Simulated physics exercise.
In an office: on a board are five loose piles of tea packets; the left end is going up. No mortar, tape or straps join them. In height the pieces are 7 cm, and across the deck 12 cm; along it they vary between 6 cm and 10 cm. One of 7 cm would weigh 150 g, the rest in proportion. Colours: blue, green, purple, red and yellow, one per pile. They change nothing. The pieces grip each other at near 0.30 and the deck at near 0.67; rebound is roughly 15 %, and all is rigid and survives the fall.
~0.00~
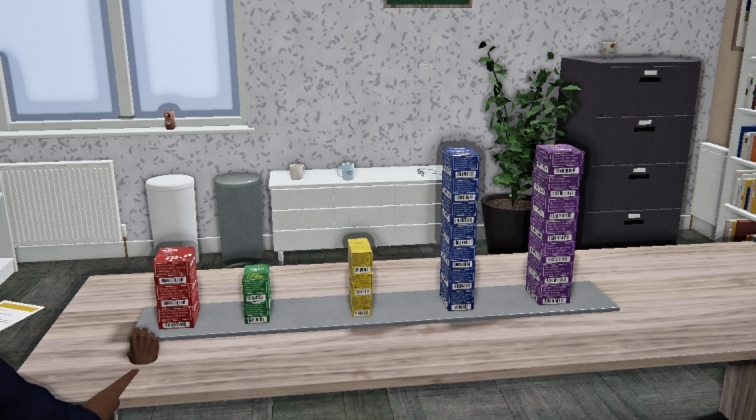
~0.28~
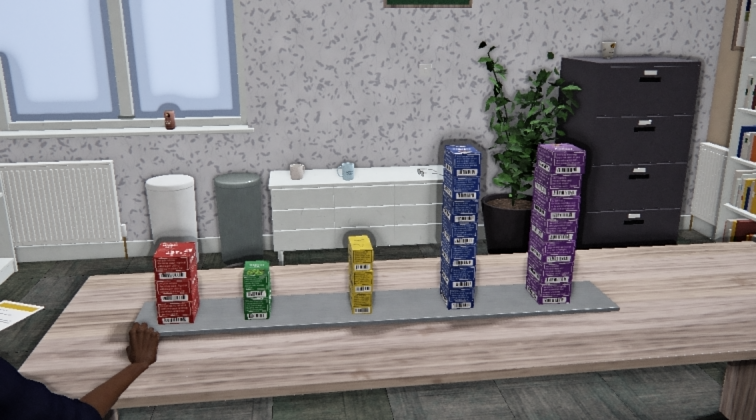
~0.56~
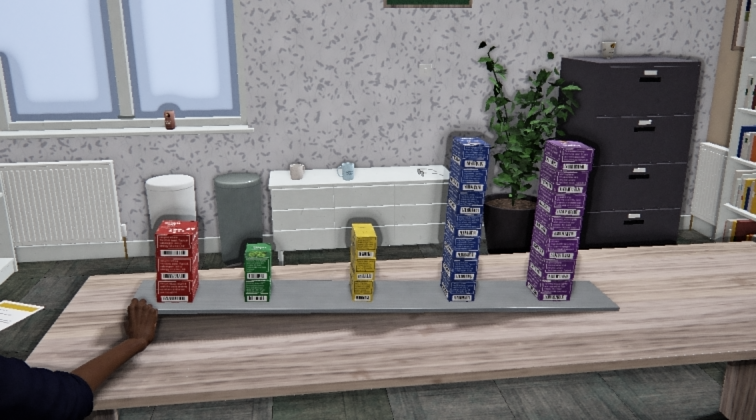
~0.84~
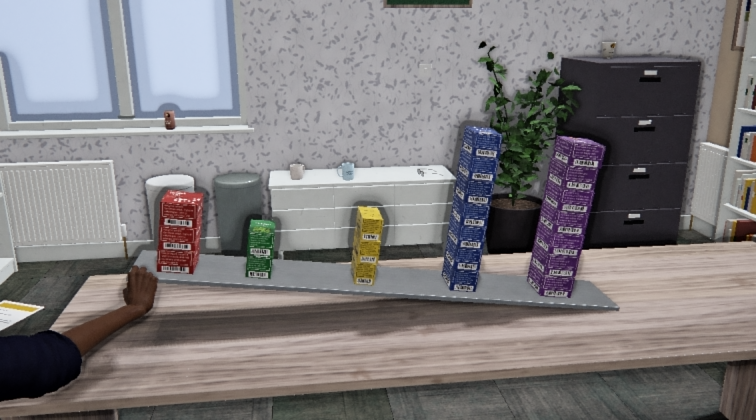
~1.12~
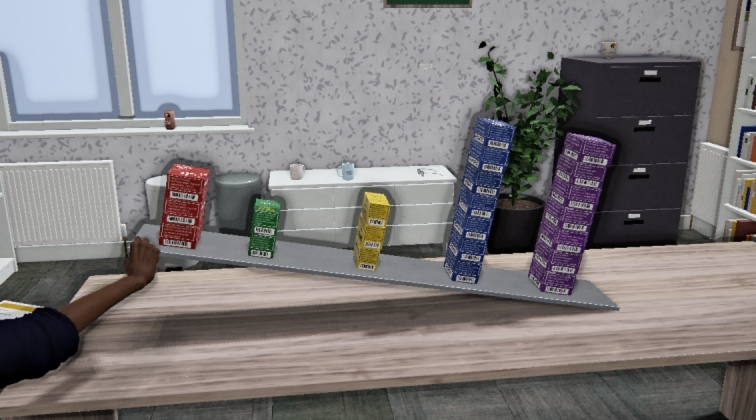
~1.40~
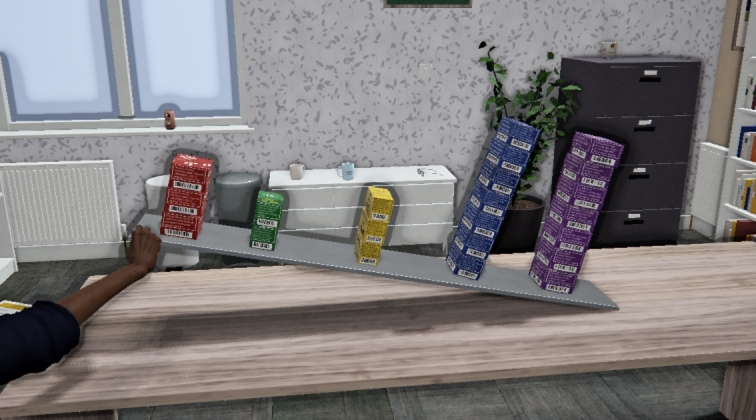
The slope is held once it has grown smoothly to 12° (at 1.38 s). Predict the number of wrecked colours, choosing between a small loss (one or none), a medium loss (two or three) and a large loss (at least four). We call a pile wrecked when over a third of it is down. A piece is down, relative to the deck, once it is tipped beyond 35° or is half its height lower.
It is a medium loss, two or three.
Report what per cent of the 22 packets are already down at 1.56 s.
0 per cent.
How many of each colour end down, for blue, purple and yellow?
Down at the end: Blue 7, purple 7 and yellow 0.
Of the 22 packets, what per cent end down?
65 per cent.
Around 1.56 s, slope 12°; none of the 22 packets down, 14 disturbed; top blue packet tipped 22°; top purple packet tipped 5°.
Around 1.74 s, slope 12°; 7 of the 22 packets down; top blue packet tipped 25°, 10 cm lower; top purple packet tipped 18°.
Around 1.96 s, slope 12°; 13 of the 22 packets down; top blue packet upside down; top purple packet tipped 30°, 21 cm lower.
Around 2.38 s, slope 12°; 14 of the 22 packets down; top blue packet upside down; top purple packet upside down.
Finally (2.9 s), slope 12°; 14 of the 22 packets down; top blue packet upside down; top purple packet tipped 69°, 67 cm lower. Wrecked, blue and purple. Seen by the last camera, middles, top blue packet near (717, 293).
